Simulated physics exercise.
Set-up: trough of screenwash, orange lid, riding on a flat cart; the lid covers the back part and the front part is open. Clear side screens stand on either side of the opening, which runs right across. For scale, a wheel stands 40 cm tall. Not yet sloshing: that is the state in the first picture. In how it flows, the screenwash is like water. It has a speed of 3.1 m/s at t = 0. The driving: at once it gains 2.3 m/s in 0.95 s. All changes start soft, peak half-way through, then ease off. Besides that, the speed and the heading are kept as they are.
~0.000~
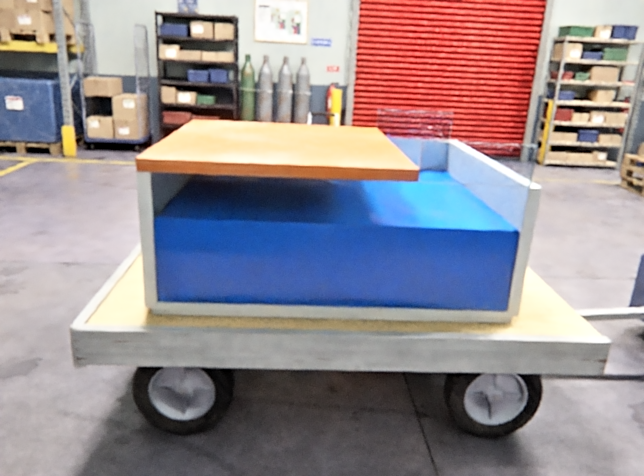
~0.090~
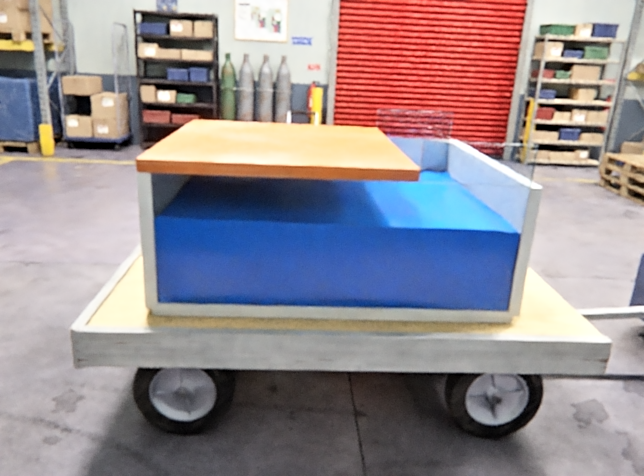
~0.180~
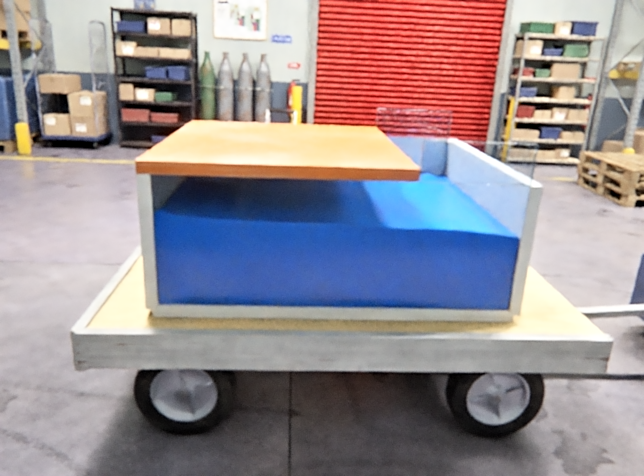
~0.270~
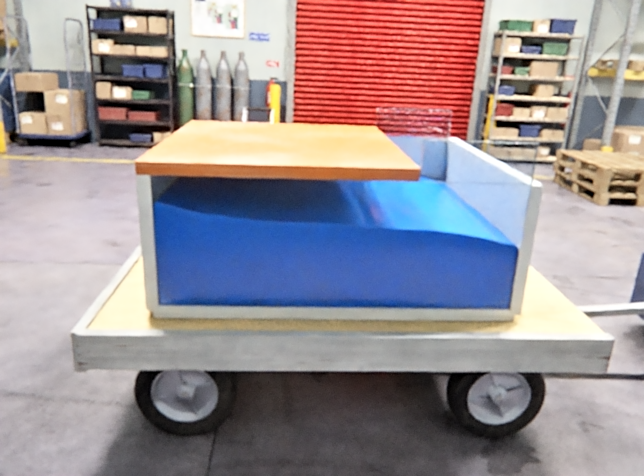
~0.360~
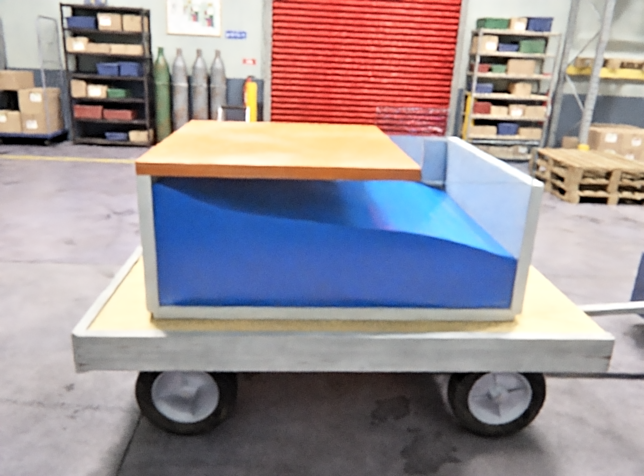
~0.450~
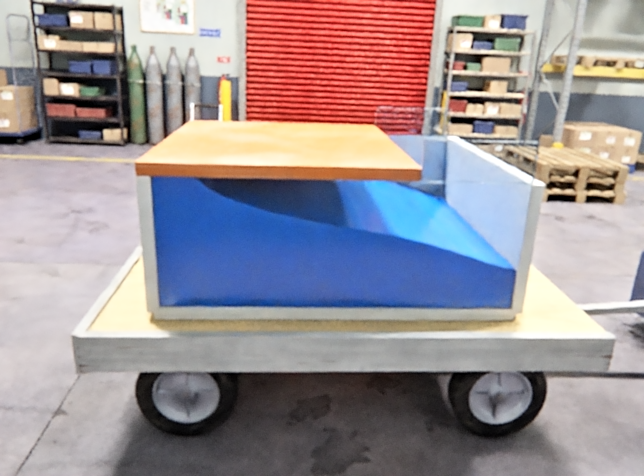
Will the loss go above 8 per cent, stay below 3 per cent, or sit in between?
It will stay below 3 per cent.
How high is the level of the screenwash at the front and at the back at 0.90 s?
Level, front = 14 cm; level, back = 48 cm.
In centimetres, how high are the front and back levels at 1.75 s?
Roughly 46 cm in front and 22 cm behind.
By 0.90 s the surface stands 48 cm at the back and 13 cm at the front; nothing has left.
By 1.35 s the surface stands 35 cm at the back and 38 cm at the front; 1 per cent is out, over the front.
By 1.75 s the surface stands 22 cm at the back and 45 cm at the front; 1 per cent is out, over the front.
By 3.84 s 1 per cent is out, over the front, 4 of 490 litres.
